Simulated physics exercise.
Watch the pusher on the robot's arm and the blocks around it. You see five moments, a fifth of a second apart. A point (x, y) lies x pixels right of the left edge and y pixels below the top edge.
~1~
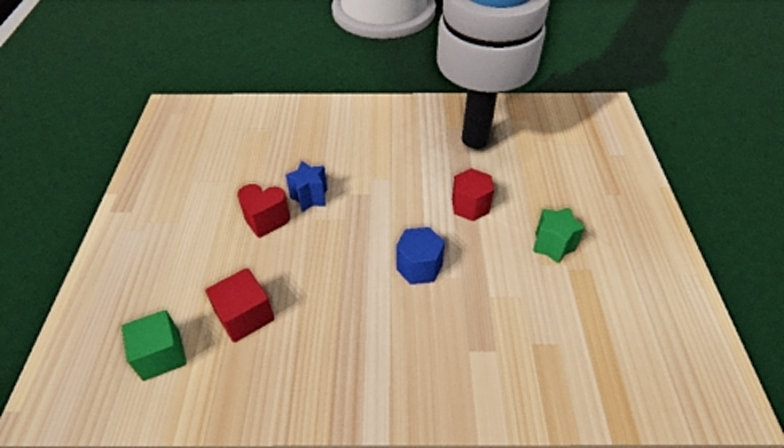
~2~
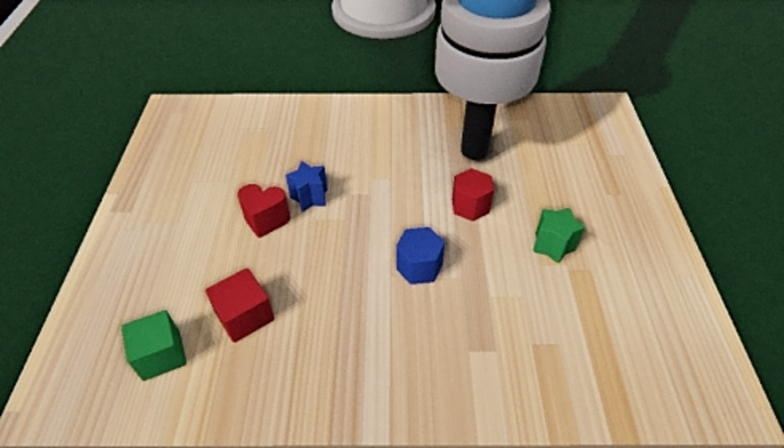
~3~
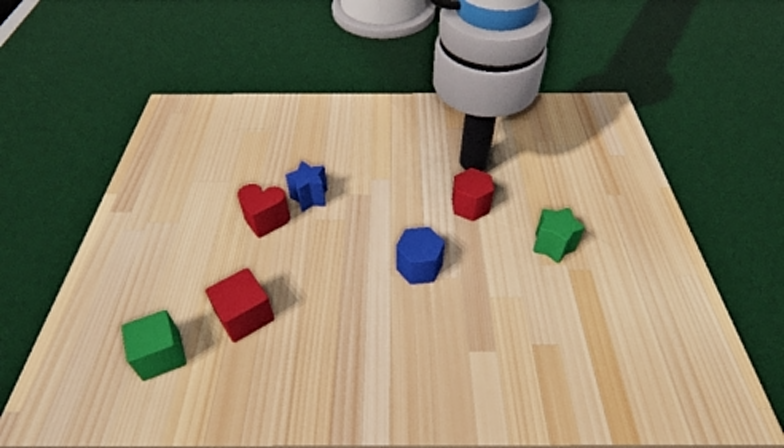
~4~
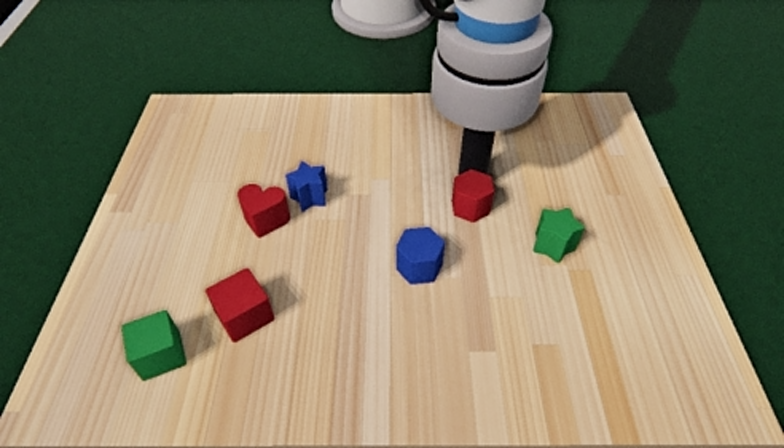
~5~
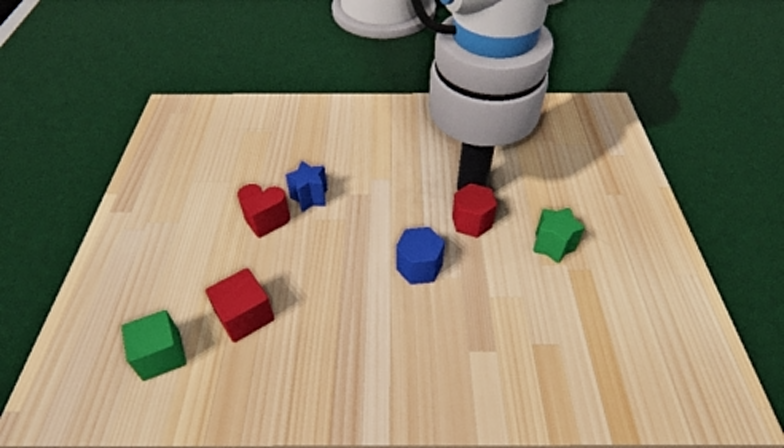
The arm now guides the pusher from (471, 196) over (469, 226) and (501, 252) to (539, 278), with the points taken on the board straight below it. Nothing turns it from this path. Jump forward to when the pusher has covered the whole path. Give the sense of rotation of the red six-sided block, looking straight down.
It swings round clockwise.
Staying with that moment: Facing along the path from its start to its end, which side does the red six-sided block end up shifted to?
Sideways shift: Right.
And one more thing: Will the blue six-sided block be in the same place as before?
That would be a yes.
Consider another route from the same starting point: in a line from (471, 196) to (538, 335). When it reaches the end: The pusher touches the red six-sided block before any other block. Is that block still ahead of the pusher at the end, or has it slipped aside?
It slides aside on the way.
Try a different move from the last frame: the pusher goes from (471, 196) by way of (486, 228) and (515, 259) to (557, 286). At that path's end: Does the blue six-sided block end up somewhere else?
That would be a no.
The first path, step by step. One third of the way, pusher (470, 219); red six-sided block (485, 230), turned 30° anticlockwise.
Two thirds of the way, pusher (503, 245); red six-sided block (507, 260).
At the end, pusher (541, 271); blue six-sided block not moved; red six-sided block (516, 276), turned 60° clockwise; green star block not moved.
